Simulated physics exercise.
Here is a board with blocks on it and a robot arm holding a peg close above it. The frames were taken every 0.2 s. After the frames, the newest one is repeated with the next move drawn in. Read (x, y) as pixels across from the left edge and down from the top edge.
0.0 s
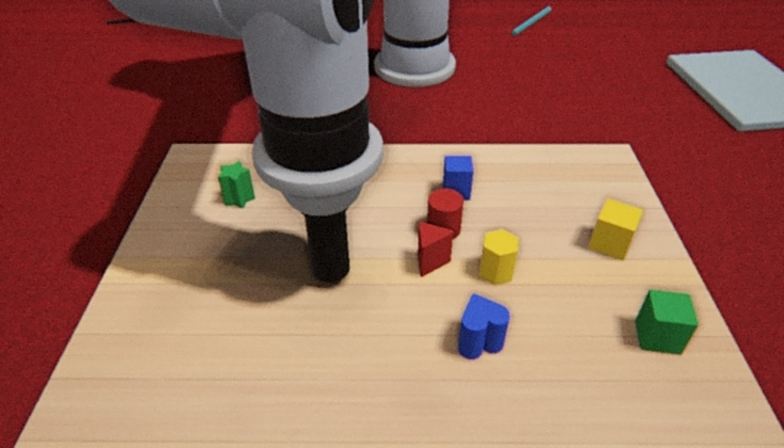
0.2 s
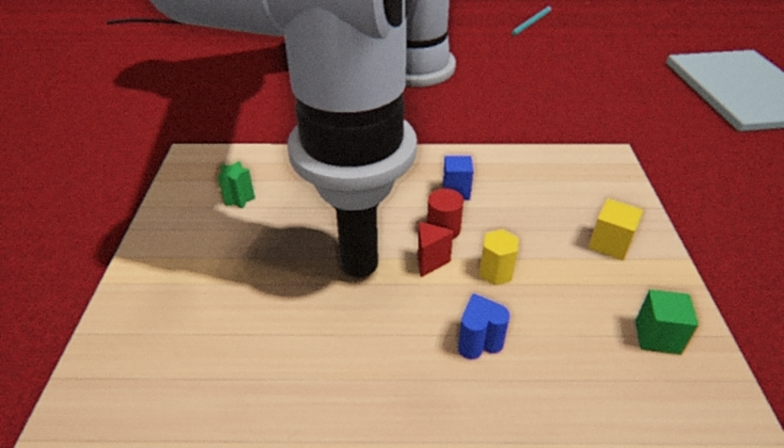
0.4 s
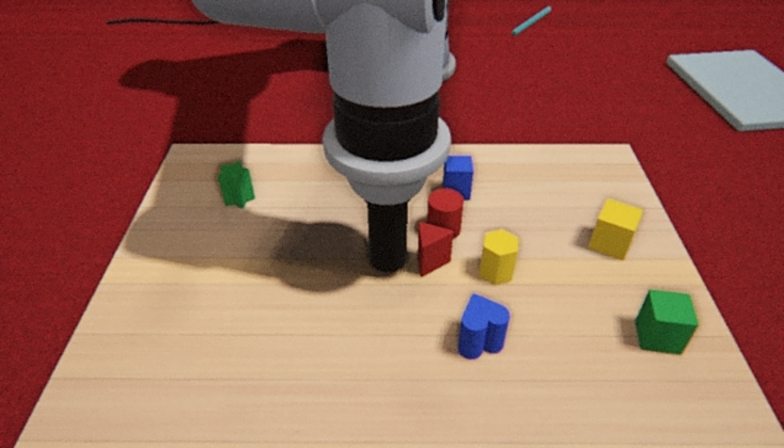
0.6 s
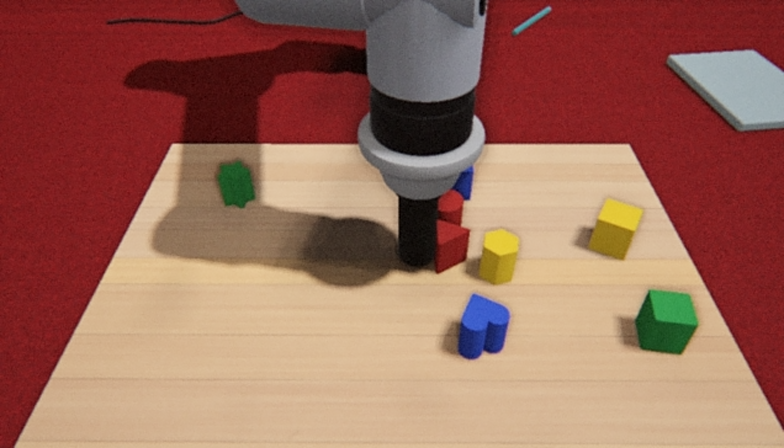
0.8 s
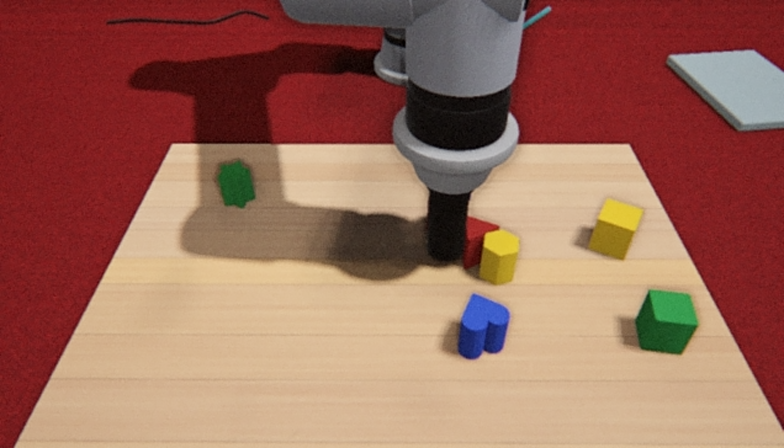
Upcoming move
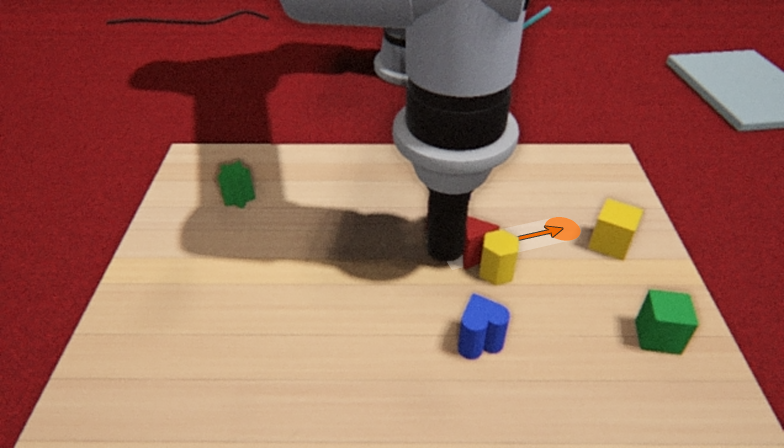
A grey robot arm holds a black peg close above a light wooden board on a red surface, seen from a fixed, raised view. Green, blue, red and yellow blocks sit across the board, a blue heart near the front and a green cube at right. The peg glides rightward, then pushes the red three-sided block right toward the yellow hexagon, while the arm covers the red cylinder and blue block behind.
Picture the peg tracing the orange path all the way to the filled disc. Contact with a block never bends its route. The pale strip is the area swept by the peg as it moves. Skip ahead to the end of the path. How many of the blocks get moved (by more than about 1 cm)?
I expect one block to move.
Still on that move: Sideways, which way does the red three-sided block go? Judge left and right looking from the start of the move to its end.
To the right.
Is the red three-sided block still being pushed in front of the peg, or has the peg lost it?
Shed along the way.
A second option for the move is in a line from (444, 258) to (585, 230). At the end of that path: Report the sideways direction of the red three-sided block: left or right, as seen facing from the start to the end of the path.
Answer: Right.
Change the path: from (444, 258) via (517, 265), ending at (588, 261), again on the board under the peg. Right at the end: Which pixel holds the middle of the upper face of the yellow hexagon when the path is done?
By then it is at (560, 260).
The line goes from (444, 258) directly to (563, 229).
On the path given first. One third of the way, peg at (486, 238); red three-sided block at (521, 221), turned 20° clockwise; yellow hexagon at (505, 243).
Two thirds of the way, peg at (526, 229); red three-sided block at (553, 223), turned 50° clockwise; yellow hexagon at (505, 243).
At the end, peg at (565, 220); red cylinder unmoved; red three-sided block at (557, 224), turned 65° clockwise; yellow hexagon at (505, 243).
